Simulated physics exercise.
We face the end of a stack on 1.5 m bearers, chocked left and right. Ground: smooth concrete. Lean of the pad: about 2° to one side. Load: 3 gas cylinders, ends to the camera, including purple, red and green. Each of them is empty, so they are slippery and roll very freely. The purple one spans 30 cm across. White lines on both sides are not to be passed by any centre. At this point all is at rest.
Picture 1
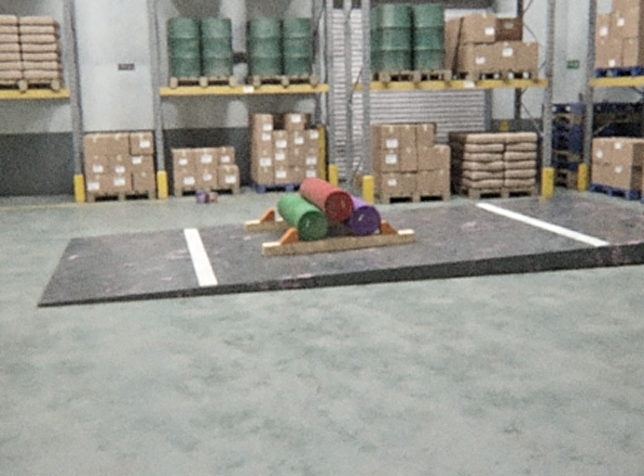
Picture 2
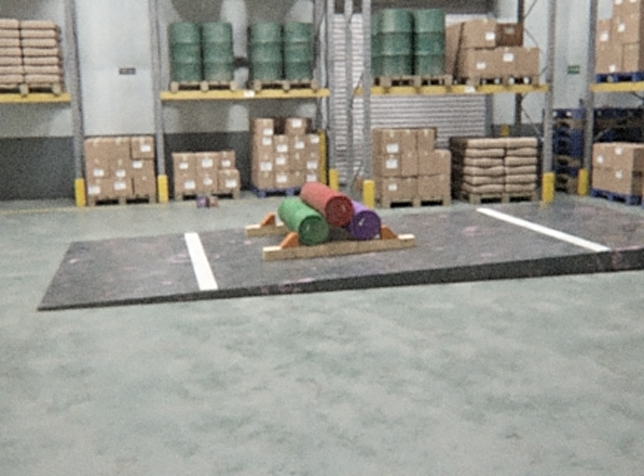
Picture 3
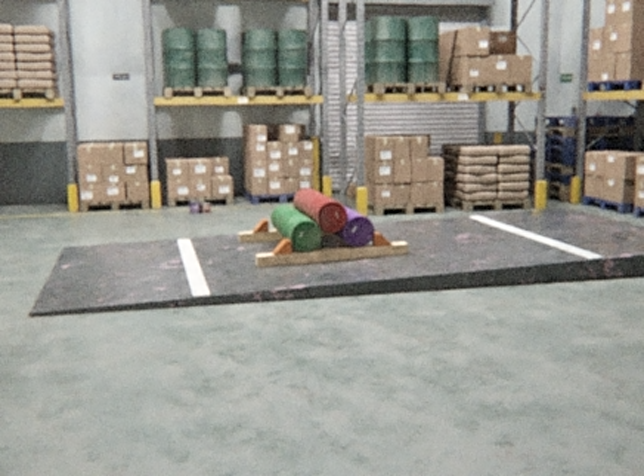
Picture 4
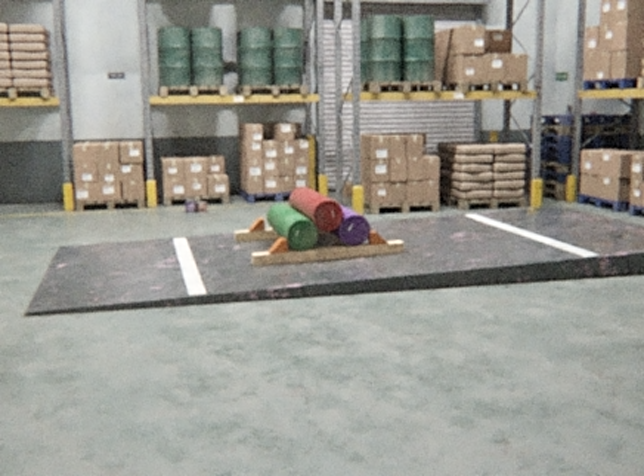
Red, green and purple cylinders resting in a small chocked stack on a dark warehouse pad, staying still as the view shifts slightly.
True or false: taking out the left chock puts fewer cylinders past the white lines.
False; the right chock does.
With the left chock gone, after 2.8 s, purple is on the bearers, 70 cm from the bearers' left end, rolling left; red is on the bearers, 10 cm from the bearers' left end, rolling left; green is past the left line; 1 past a line.
With the left chock gone, finally, purple is past the left line; red is past the left line; green is past the left line; 3 past a line.
With the right chock gone, after 2.1 s, purple is on the bearers, 10 cm from the bearers' right end; red is on the bearers, 70 cm from the bearers' right end; green is on the bearers, 45 cm from the bearers' left end; 0 past a line.
With the right chock gone, finally, purple is on the bearers, 40 cm from the bearers' right end; red is on the bearers, 70 cm from the bearers' right end; green is on the bearers, 45 cm from the bearers' left end; 0 past a line.
